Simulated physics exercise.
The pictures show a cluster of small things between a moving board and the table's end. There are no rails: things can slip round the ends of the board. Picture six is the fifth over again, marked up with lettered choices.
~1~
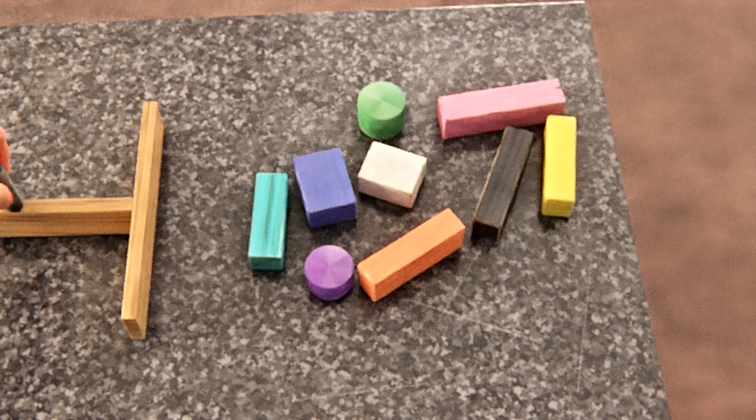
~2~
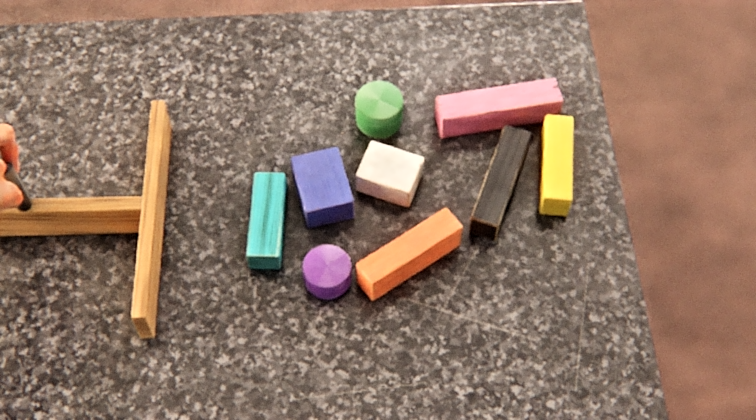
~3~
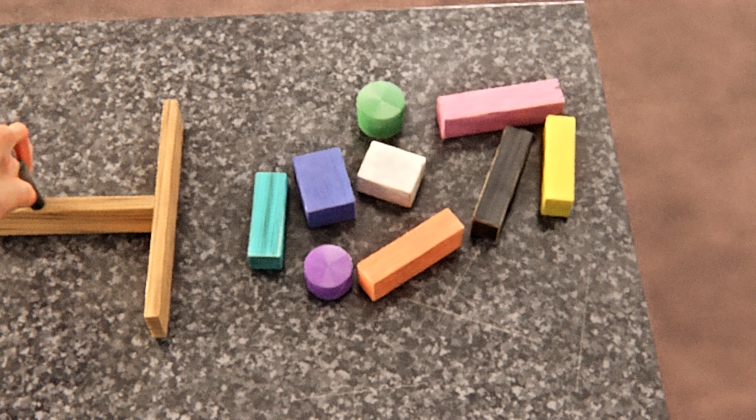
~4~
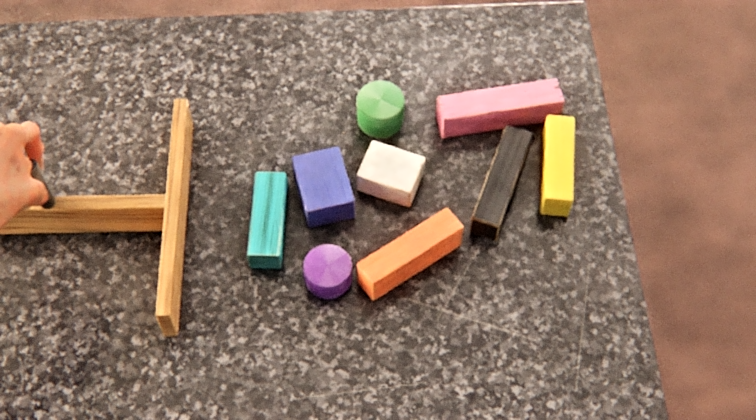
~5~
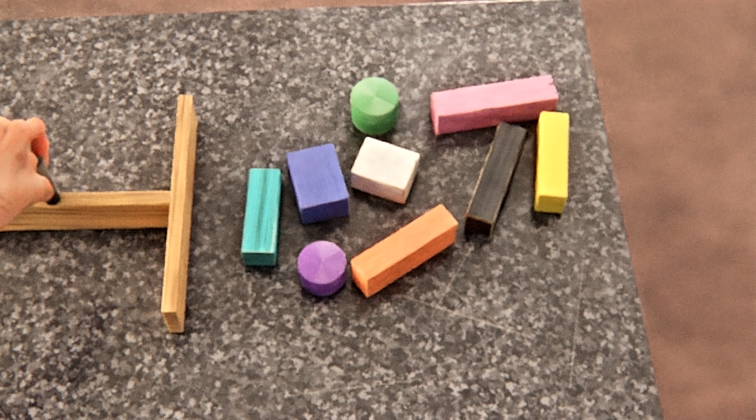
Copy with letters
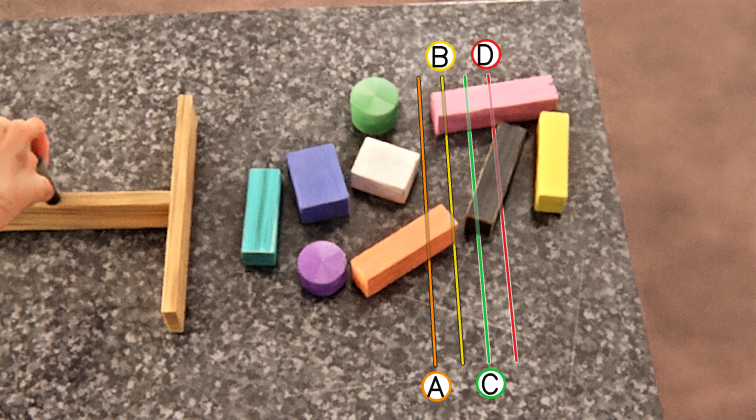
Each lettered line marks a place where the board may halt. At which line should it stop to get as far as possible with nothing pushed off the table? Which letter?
Nothing falls up to A.
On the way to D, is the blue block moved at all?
By then, yes.
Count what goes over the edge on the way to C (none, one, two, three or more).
By then, two.
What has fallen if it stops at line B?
The yellow stick.
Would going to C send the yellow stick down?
Yes.
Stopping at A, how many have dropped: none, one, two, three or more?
By then, none.
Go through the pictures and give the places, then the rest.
Pink bar (501, 109); blue block (324, 188); green tin (381, 111), in the first frame.
Board (148, 202); black stick (501, 182), in the second frame.
Board (161, 202); orange bar (411, 254), in the third frame.
Board (172, 200); purple tin (328, 272), in the fourth frame.
Board (177, 197); pink bar (494, 105); blue block (317, 184); green tin (374, 106), in the fifth frame.
On the marked copy, A at (426, 211); B at (452, 209); C at (476, 208); D at (501, 207).
Following A. Soon after the start, board (268, 193); purple tin (327, 270); white block (391, 170).
Later, board (356, 189); black stick (515, 179); white block (469, 160).
In the end, board (422, 186); yellow stick (603, 156); black stick (576, 175); nothing has fallen.
As for the rest, B drops the yellow stick; C drops the yellow stick and black stick; D drops the yellow stick and black stick.
